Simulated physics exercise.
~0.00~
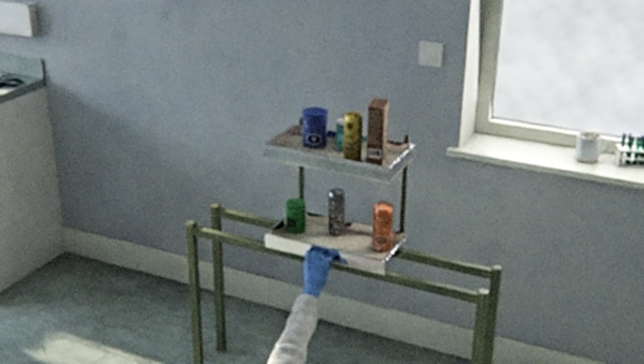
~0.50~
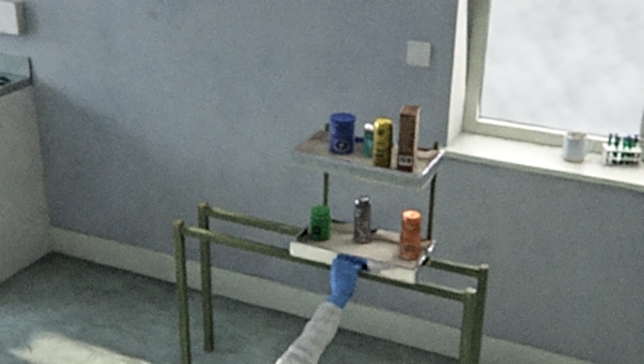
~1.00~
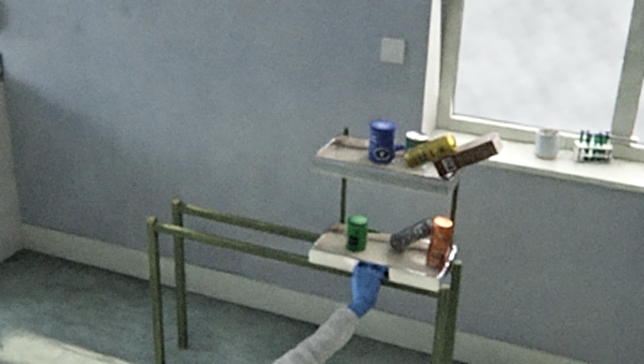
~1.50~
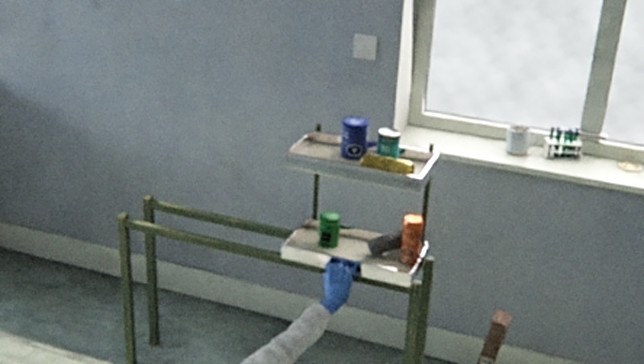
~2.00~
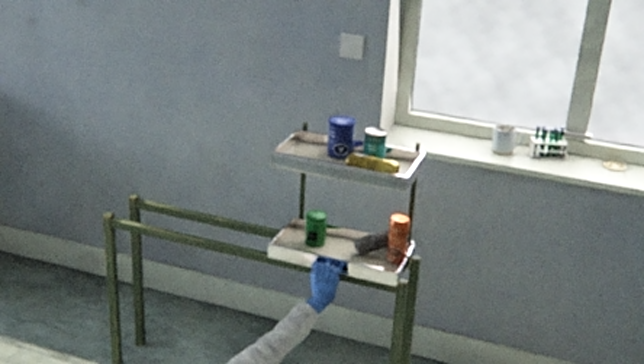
A two-level white tray unit slides along a green metal frame in a grey-blue room, seen from slightly above, with a window on the right. The upper tray holds a blue tin, a turquoise tin, a yellow can and a tall brown carton; the lower holds a green jar, a grey can and an orange can. A blue-gloved hand moves the unit rightward to the frame's end, where the carton, yellow can and grey can tilt over. The carton drops off towards the floor. Finally, the yellow and grey cans lie on their trays while the others stand.
